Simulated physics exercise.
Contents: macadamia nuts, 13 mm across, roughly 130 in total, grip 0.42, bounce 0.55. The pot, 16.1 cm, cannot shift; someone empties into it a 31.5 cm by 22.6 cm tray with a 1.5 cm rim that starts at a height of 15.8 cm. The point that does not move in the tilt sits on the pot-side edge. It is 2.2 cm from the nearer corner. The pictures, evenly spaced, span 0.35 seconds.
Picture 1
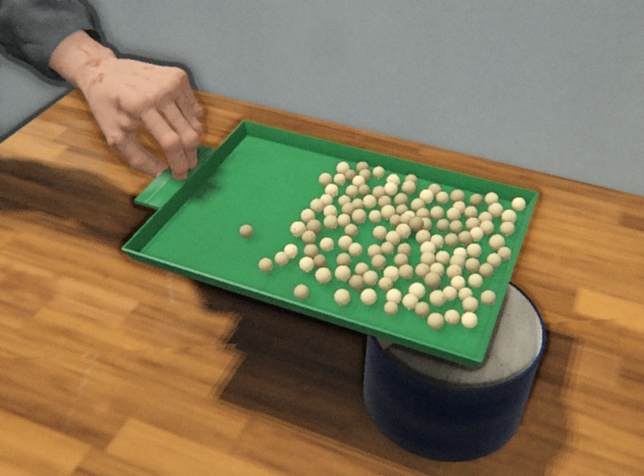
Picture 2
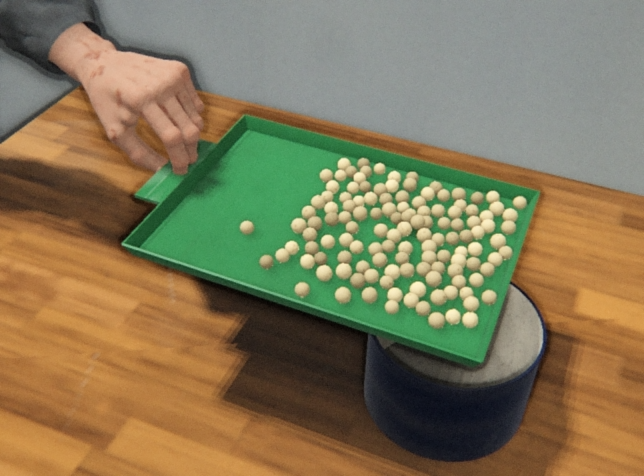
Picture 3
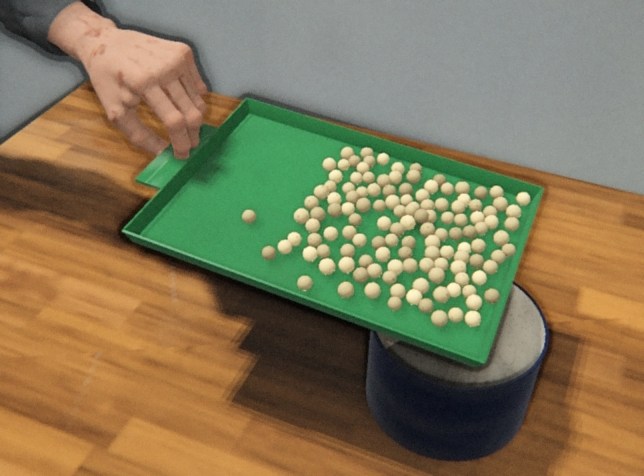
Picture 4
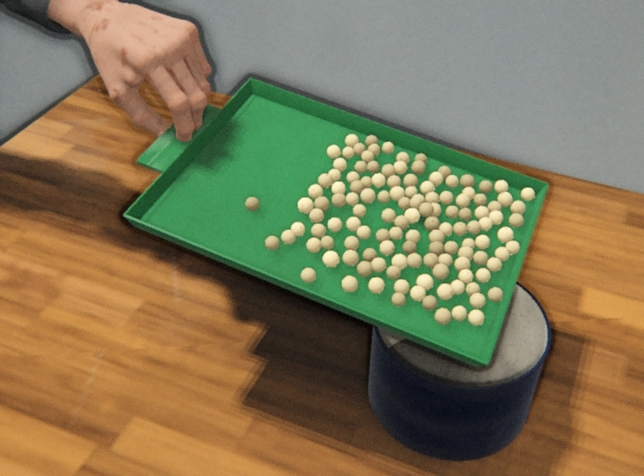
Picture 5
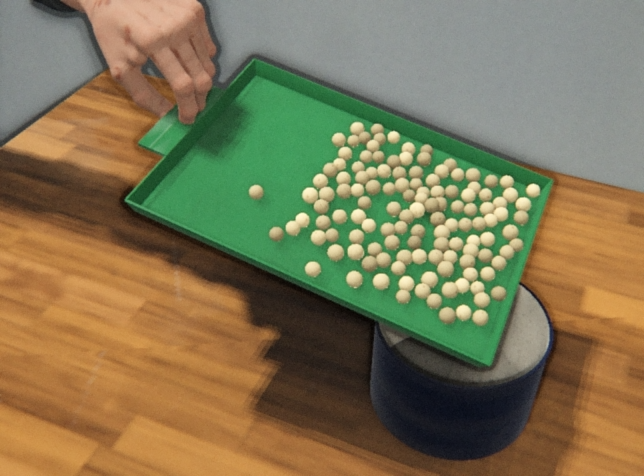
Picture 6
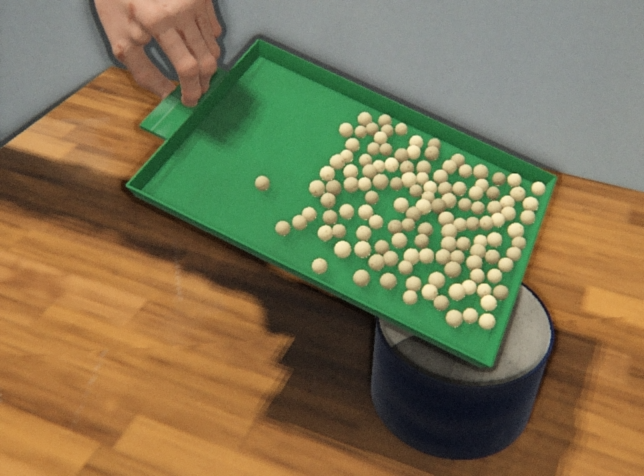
A hand steadily raises the left end of a green tray holding pale round nuts.
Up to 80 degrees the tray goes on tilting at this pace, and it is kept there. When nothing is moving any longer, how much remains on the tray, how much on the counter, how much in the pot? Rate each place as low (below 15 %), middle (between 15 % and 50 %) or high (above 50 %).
Ratings: Left on the tray low; counter high; pot low.
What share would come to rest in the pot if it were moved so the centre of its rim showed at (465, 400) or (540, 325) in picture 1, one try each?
Roughly 70 and 35 percent.
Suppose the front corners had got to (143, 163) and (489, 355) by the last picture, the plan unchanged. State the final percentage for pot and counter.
Split: Pot = 20, counter = 80.
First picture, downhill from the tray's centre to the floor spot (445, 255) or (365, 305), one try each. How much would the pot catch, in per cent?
35 and 0 %.
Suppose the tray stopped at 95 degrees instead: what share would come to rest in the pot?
I'd expect some 0 per cent in the pot.
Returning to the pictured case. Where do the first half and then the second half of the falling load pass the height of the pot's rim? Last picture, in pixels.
It passes about (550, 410) first and (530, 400) afterwards.
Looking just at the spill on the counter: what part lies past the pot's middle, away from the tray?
That comes to roughly 100 percent.
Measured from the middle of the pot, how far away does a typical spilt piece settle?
That comes to near 20 cm.
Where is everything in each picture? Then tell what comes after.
In the first picture, tray tilt 0 degrees, front corners at (131, 246) and (475, 354); middle of the pieces at (403, 231); pot at (456, 321).
In the second picture, tray tilt 1 degrees, front corners at (131, 242) and (476, 354); middle of the pieces at (404, 229).
In the third picture, tray tilt 4 degrees, front corners at (132, 229) and (479, 354), lowest corner right front; middle of the pieces at (408, 223).
In the fourth picture, tray tilt 8 degrees, front corners at (134, 213) and (482, 355), lowest corner right front; middle of the pieces at (412, 216).
In the fifth picture, tray tilt 12 degrees, front corners at (135, 198) and (485, 356), lowest corner right front; middle of the pieces at (417, 210).
In the sixth picture, tray tilt 16 degrees, front corners at (137, 184) and (487, 357), lowest corner right front; middle of the pieces at (423, 207); pot at (464, 318).
Then, 0.57 s after the last picture, tilt 46 degrees; the tray holds 100 %, the pot 0 %.
Then, 0.96 s after the last picture, tilt 67 degrees; the tray holds 100 %, the pot 0 %.
Then, 1.42 s after the last picture, tilt 80 degrees; the tray holds 10 %, the pot 0 %.
In the end, tray 0 %, counter 100 %, pot 0 %.
